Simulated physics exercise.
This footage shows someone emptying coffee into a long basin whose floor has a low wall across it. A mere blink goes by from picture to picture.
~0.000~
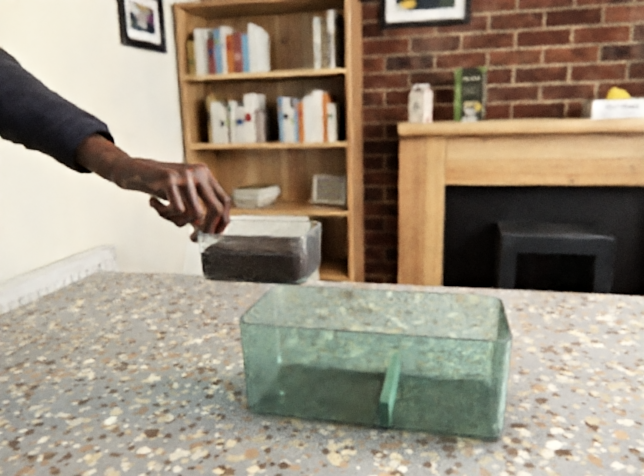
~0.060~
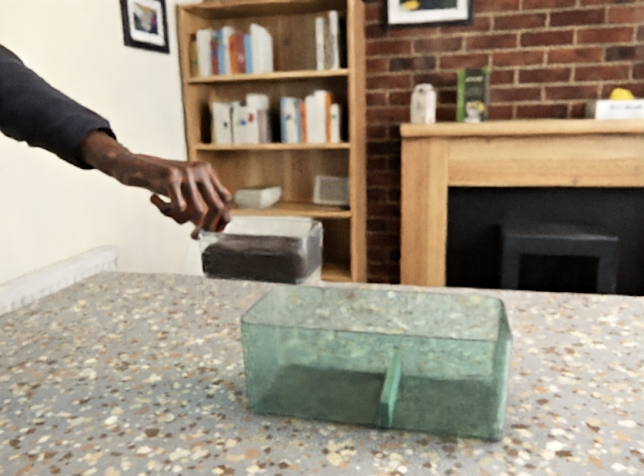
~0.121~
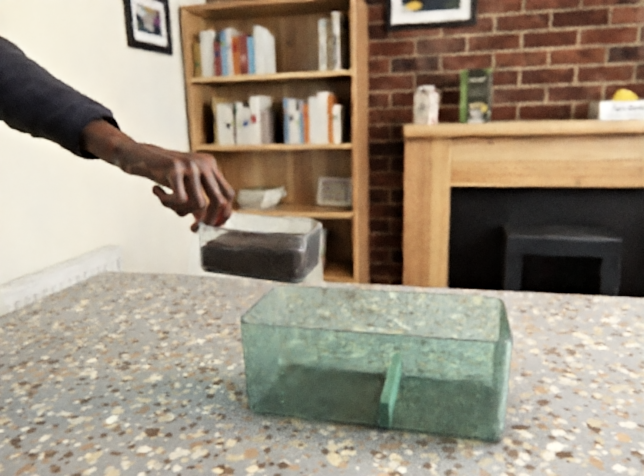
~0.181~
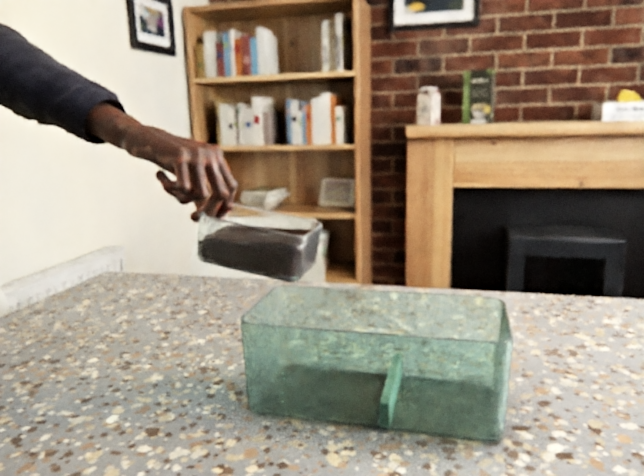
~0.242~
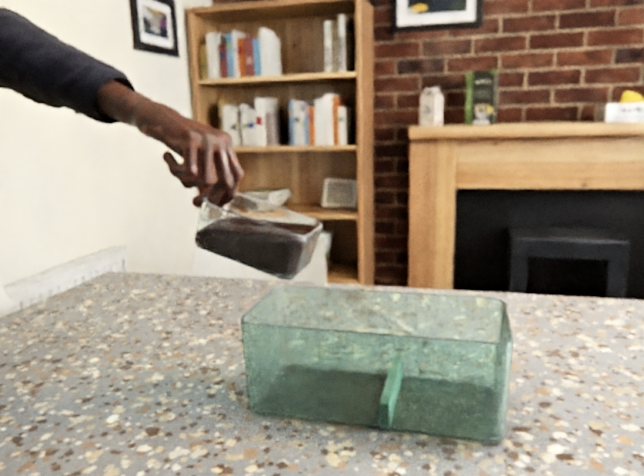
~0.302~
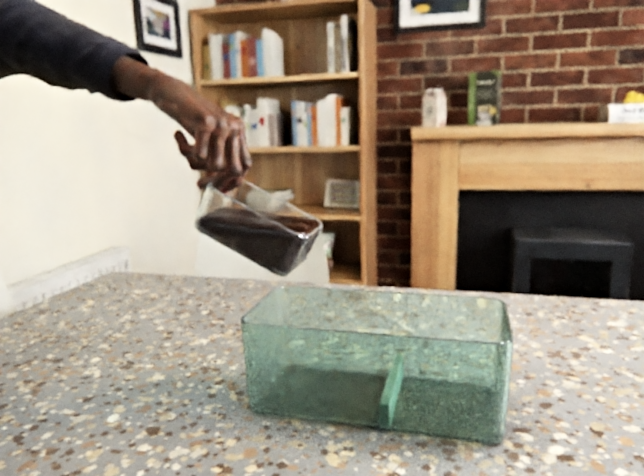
A hand tilting a clear container of dark coffee steadily down to the right above a long green basin with a low divider.
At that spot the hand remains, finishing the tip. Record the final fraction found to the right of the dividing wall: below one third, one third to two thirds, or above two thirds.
Final fraction right of the wall: One third to two thirds.
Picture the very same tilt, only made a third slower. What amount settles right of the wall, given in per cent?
Near 45 %.
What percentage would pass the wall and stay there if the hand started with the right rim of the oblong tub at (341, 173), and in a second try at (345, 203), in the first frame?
Roughly 75 % the first time and roughly 80 % the second.
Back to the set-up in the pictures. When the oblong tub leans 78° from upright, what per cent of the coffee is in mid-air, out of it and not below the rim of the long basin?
50 per cent.
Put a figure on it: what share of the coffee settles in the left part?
I'd say close to 40 per cent.
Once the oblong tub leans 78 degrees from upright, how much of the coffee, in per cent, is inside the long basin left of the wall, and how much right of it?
On the left near 20 in a hundred, on the right near 0 in a hundred.
A moment on, the oblong tub is tipped on its side and 31 per cent is still to pour, 19 is left of the wall and 0 right of it.
Next, the oblong tub is tipped on its side and 8 per cent is still to pour, 23 is left of the wall and 60 right of it.
Then the oblong tub is tipped on its side and 2 per cent is still to pour, 39 is left of the wall and 56 right of it.
Later the oblong tub is tipped on its side and 1 per cent is still to pour, 40 is left of the wall and 57 right of it.
In the end 42 per cent lies left of the wall, 57 right of it and 1 outside.
